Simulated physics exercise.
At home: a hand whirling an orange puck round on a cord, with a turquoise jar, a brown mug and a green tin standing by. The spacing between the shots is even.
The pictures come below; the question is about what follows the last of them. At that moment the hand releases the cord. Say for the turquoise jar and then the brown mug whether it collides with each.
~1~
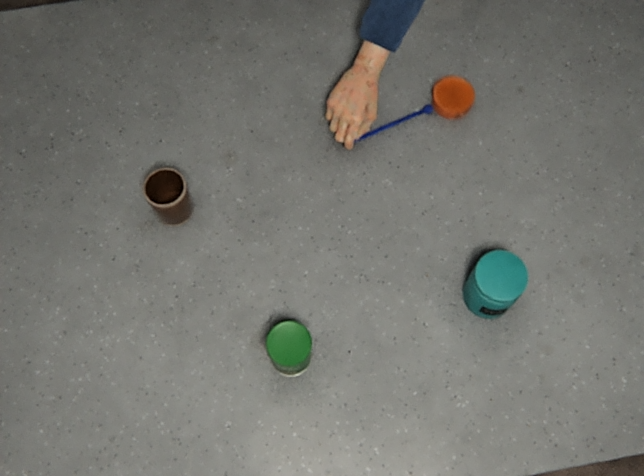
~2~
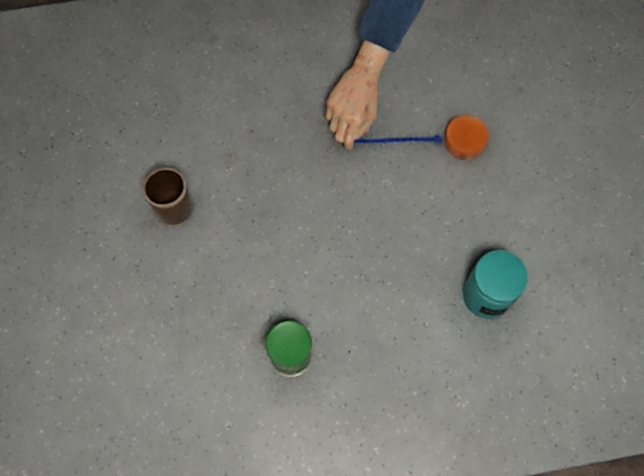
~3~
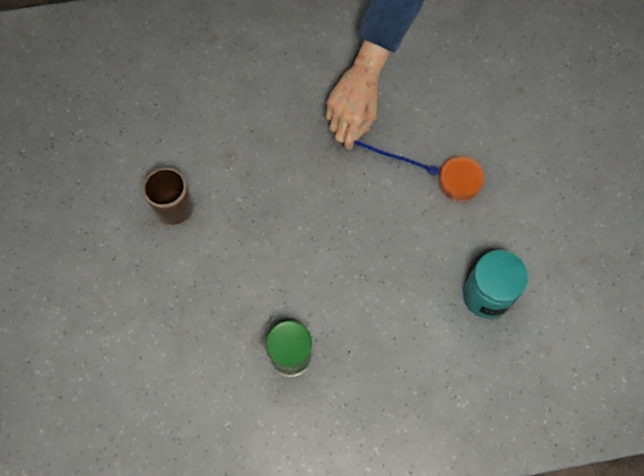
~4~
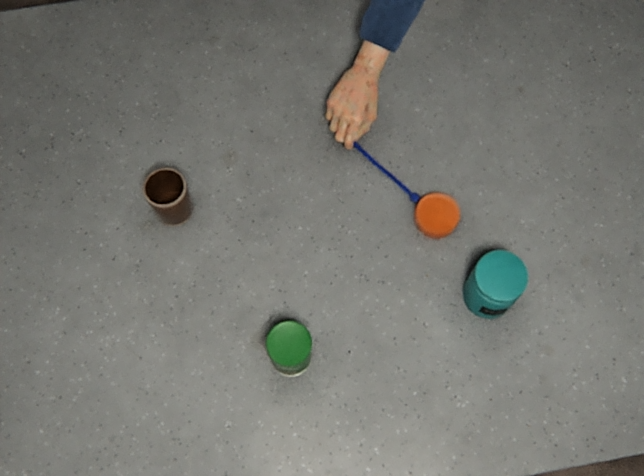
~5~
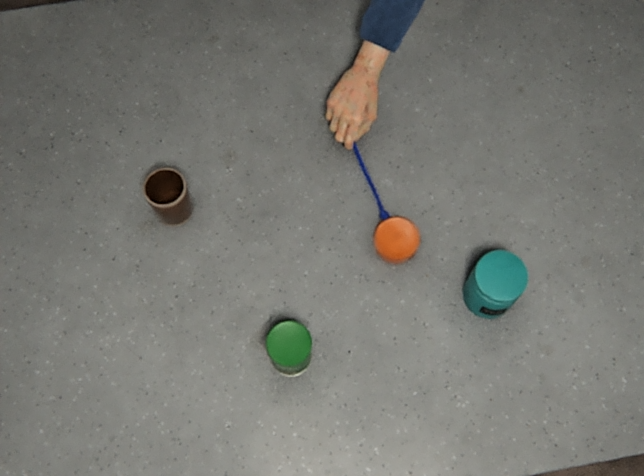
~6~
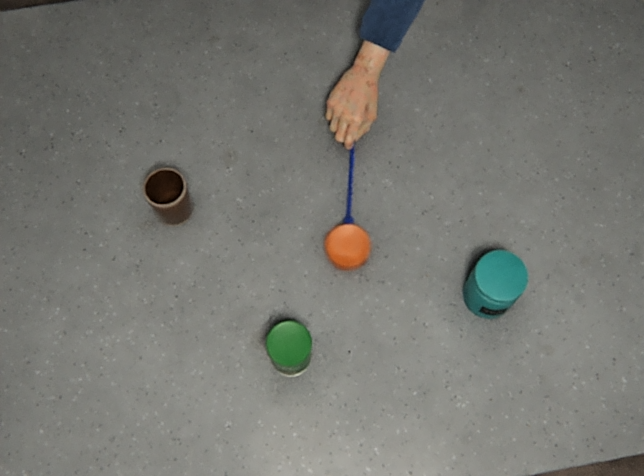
As I see it, the turquoise jar will receive no impact. The brown mug will receive an impact.
Then, 0.08 s past the final frame, puck near (253, 230).
Then, 0.20 s past the final frame, puck near (201, 231); brown mug pushed aside.
When it is over, puck near (197, 237); brown mug pushed aside. The turquoise jar remains clear and the brown mug takes the knock.
